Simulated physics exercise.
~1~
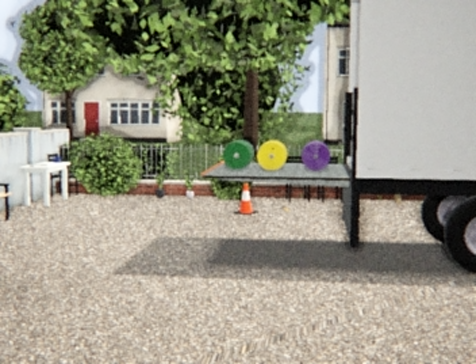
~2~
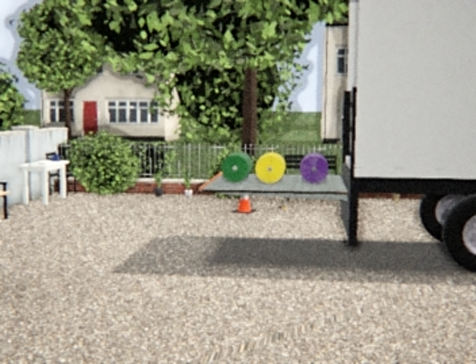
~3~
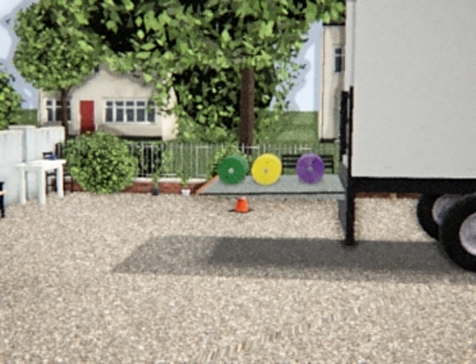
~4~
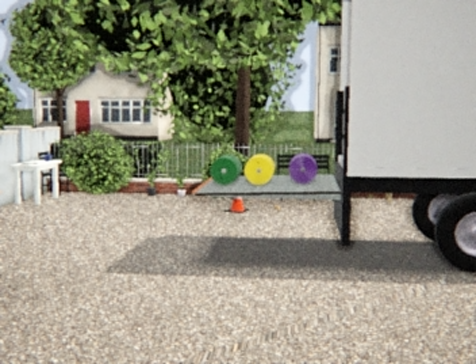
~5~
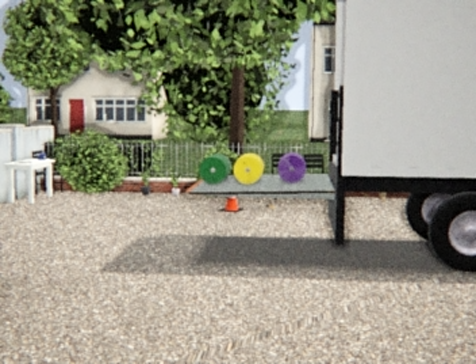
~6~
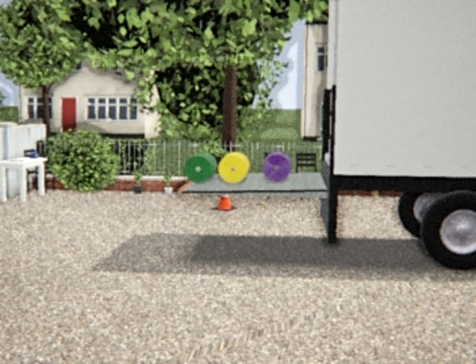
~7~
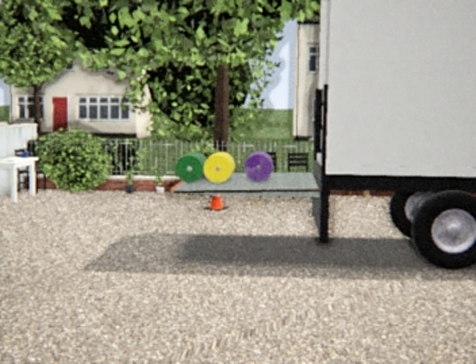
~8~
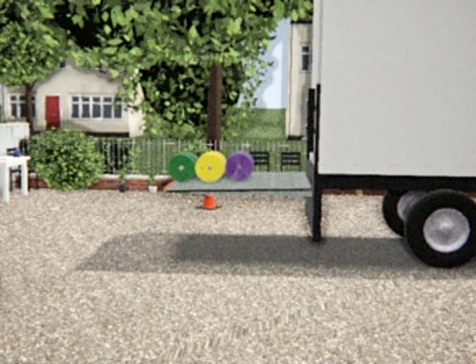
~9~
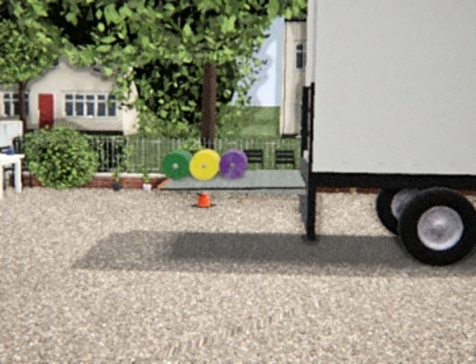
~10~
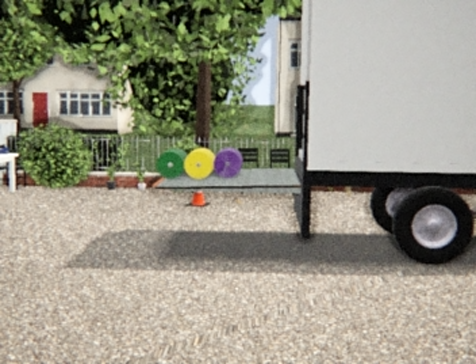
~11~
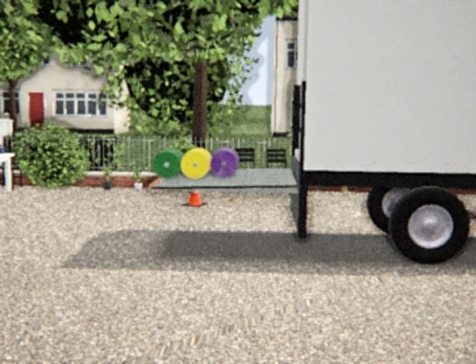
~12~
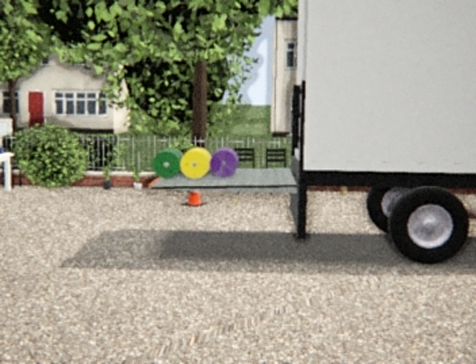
The clip opens on a lorry's tail lift seen from the side, holding green, yellow and purple round kegs in a spaced row above a gravel yard, with an orange cone nearby. The plate sinks a little and tips towards its outer edge on the left. The three kegs then start rolling left together. The green one halts near the edge, the yellow one closes up behind it, and the purple one rolls in last. Meanwhile the view drifts slowly right. At the end all three rest bunched together, still on the plate.
